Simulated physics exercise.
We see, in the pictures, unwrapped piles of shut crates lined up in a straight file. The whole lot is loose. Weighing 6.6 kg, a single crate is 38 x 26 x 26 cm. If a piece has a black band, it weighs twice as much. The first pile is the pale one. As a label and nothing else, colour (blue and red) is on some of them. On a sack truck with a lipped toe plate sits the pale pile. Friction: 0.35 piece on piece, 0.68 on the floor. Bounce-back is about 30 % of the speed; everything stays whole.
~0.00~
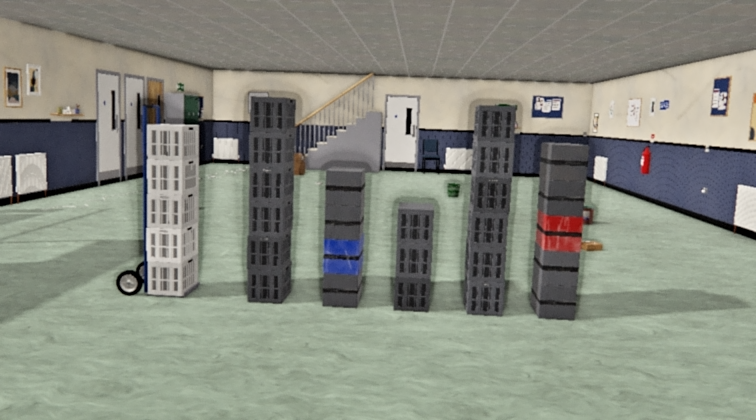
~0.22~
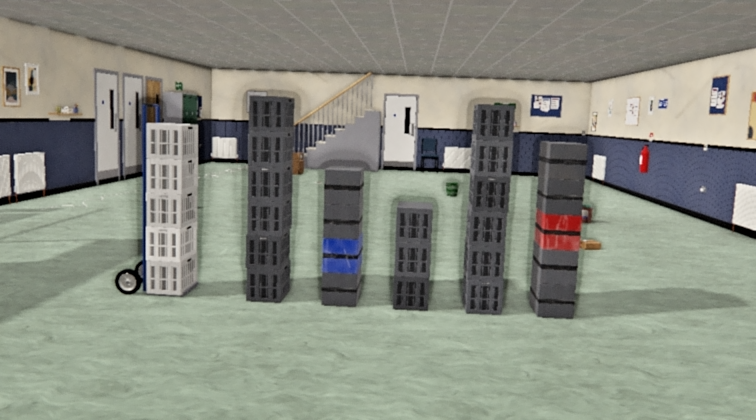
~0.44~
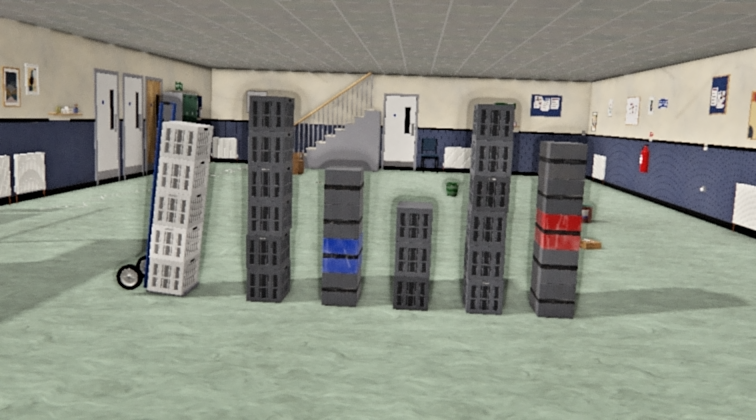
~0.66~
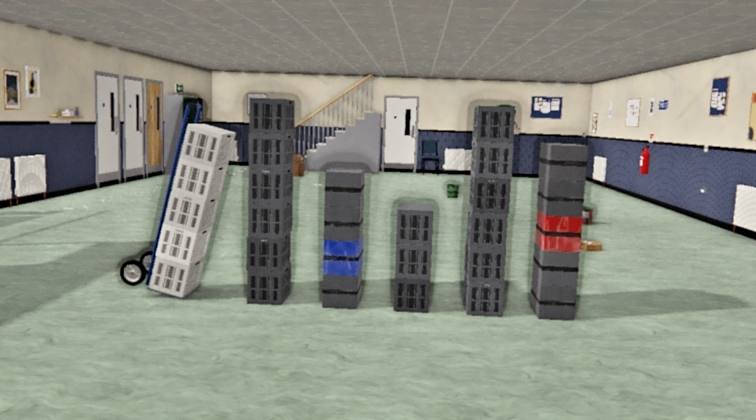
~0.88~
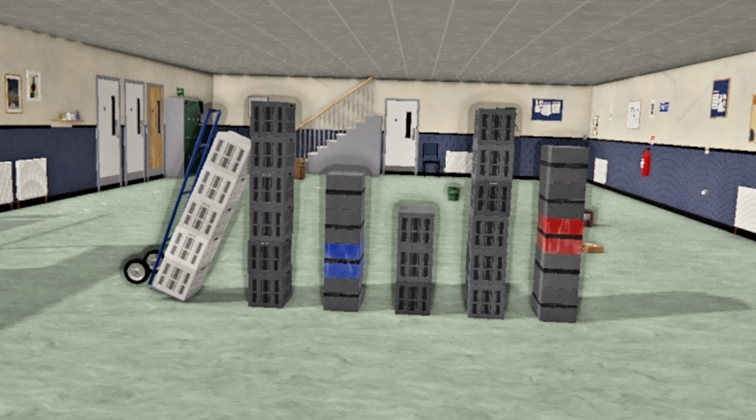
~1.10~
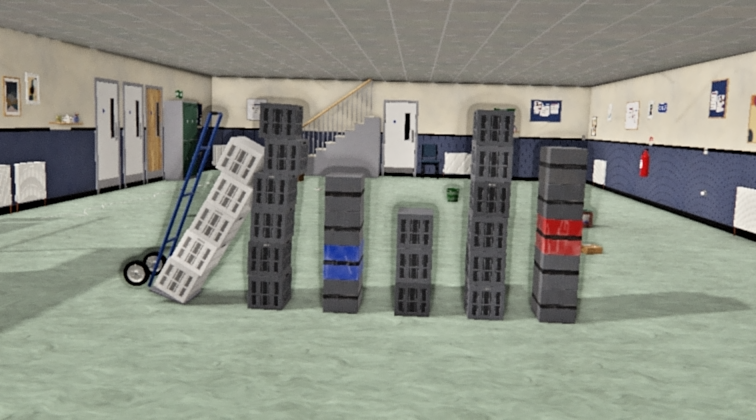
A pale pile of crates on a blue sack truck stands at the left of a green-floored hall, seen front-on by a nearly still camera. Five dark piles of differing heights continue the row rightward, the second of them with a blue band and the last with a red one. The truck pitches rightward, then the pale crates lean farther than its frame, meeting the neighbouring tall pile, whose top shifts slightly right.
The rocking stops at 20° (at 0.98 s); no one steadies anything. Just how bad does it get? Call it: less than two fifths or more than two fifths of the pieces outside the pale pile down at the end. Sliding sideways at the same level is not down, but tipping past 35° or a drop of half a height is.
More than two fifths.
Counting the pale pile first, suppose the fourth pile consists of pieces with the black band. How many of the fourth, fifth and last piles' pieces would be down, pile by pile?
Then the fourth pile would have 2 down, the fifth 6, and the last 5.
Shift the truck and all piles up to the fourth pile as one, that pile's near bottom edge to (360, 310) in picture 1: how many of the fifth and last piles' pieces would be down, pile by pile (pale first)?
That would give fifth 5, last 5.
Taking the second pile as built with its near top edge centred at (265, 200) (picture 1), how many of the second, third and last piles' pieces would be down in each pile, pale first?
Down by pile: Second 0, third 0, last 0.
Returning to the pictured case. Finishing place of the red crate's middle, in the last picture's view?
Look near (674, 300) in the final frame.
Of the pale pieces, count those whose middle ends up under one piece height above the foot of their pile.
Pale pieces: 2.
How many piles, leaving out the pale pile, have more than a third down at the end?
All told, the figure is 5.
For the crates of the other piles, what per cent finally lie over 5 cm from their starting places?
Share: 100 in a hundred.
Around 2.20 s, 5 of the pale pile down; 4 of the 24 other crates down; blue crate tipped 20°.
Around 3.20 s, 5 of the pale pile down; 20 of the 24 other crates down; blue crate tipped 49°, 10 cm lower; red crate tipped 32°.
Finally (4.5 s), 5 of the pale pile down; 24 of the 24 other crates down; red crate on its side; blue crate tipped 49°, 10 cm lower. That is 100 per cent. Seen by the last camera, middles, red crate near (674, 300), blue crate near (395, 273).
